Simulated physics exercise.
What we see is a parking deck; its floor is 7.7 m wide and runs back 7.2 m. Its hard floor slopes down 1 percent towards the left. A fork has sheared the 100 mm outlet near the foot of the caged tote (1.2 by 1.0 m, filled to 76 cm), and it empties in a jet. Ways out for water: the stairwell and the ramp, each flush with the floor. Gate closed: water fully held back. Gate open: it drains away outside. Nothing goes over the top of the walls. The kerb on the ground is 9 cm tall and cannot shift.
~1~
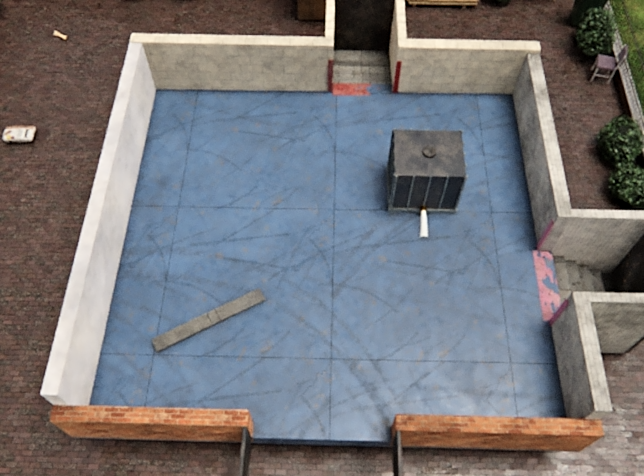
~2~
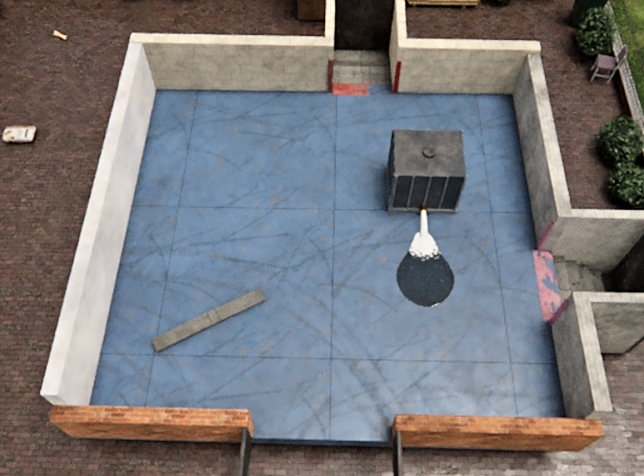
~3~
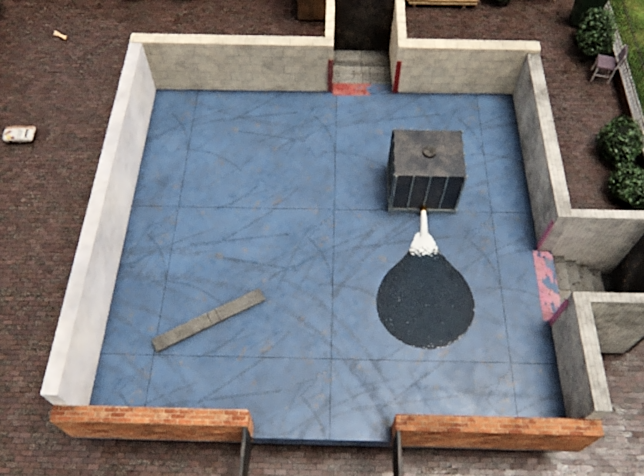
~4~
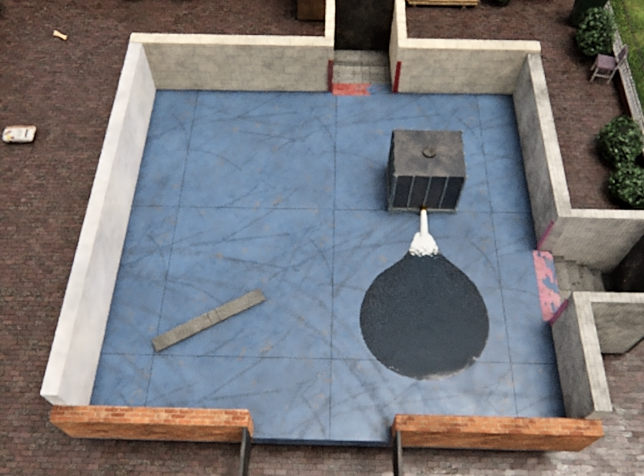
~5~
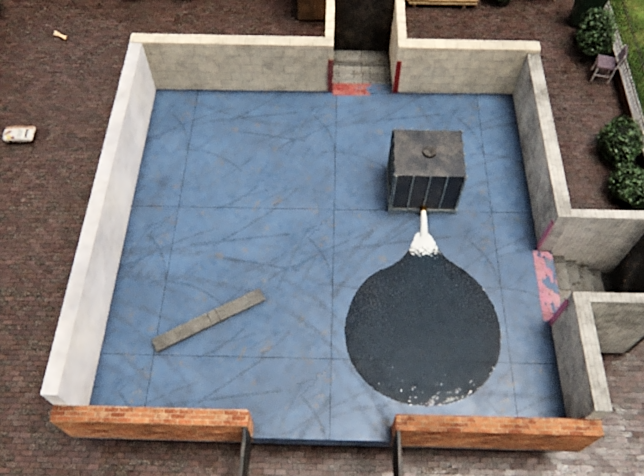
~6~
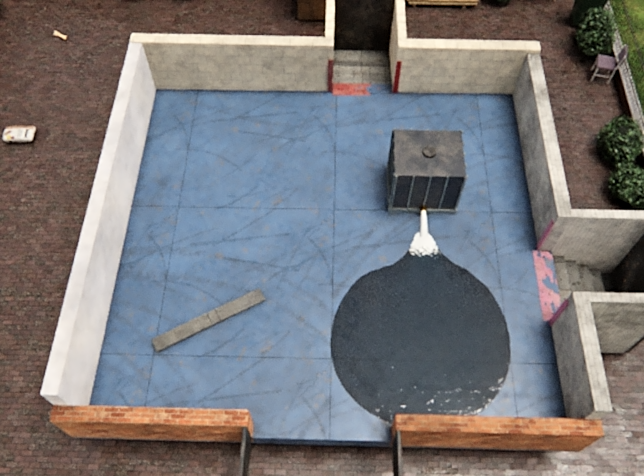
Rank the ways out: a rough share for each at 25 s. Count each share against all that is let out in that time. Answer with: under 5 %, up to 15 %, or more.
The gateway takes above 15 %; the flight of stairs down (marked pink) takes less than 5 %; the ramp down (marked red) takes under 5 %.
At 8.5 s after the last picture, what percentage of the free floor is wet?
Something like 30 percent is wet.
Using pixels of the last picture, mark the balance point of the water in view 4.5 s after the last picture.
The water is centred close to (411, 356).
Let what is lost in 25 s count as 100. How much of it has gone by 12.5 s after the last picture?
55 %.
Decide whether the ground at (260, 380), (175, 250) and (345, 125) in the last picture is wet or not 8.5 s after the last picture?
First waterlogged, next untouched, last untouched.
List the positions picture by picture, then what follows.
In the first picture, the jet has just started at (424, 220); the ground is still dry.
The second picture shows the jet leaves at (424, 220); the sheet reaches (417, 303), 1.9 m away, and wets 0.9 m2.
The third picture shows the jet leaves at (424, 220); the sheet reaches (412, 344), 2.7 m away, and wets 2.4 m2.
The fourth picture shows the jet leaves at (424, 220); the sheet reaches (407, 375), 3.3 m away, and wets 3.9 m2.
The fifth picture shows the jet leaves at (424, 220); the sheet reaches (423, 404), 3.7 m away, and wets 5.4 m2.
The sixth picture shows from the spout at (424, 220) the water has spread over 6.9 m2; its tip is at a hidden place, and it is 1.1 cm deep on average.
Then, 1.5 s after the last picture water covers 15 % of the floor and is deepest (5 cm) near (424, 241); gone so far, the gateway 0 %, the flight of stairs down (marked pink) 0 %, the ramp down (marked red) 0 %.
Then, 4.5 s after the last picture water covers 20 % of the floor and is deepest (5 cm) near (424, 241); gone so far, the gateway 2 %, the flight of stairs down (marked pink) 0 %, the ramp down (marked red) 0 %.
Then, 8.5 s after the last picture water covers 30 % of the floor and is deepest (5 cm) near (424, 241); gone so far, the gateway 7 %, the flight of stairs down (marked pink) 0 %, the ramp down (marked red) 0 %.
Then, 12.5 s after the last picture water covers 35 % of the floor and is deepest (4 cm) near (424, 241); gone so far, the gateway 11 %, the flight of stairs down (marked pink) 0 %, the ramp down (marked red) 0 %.
Then, 21.5 s after the last picture water covers 45 % of the floor and is deepest (6 cm) near (423, 233); gone so far, the gateway 21 %, the flight of stairs down (marked pink) 0 %, the ramp down (marked red) 0 %.
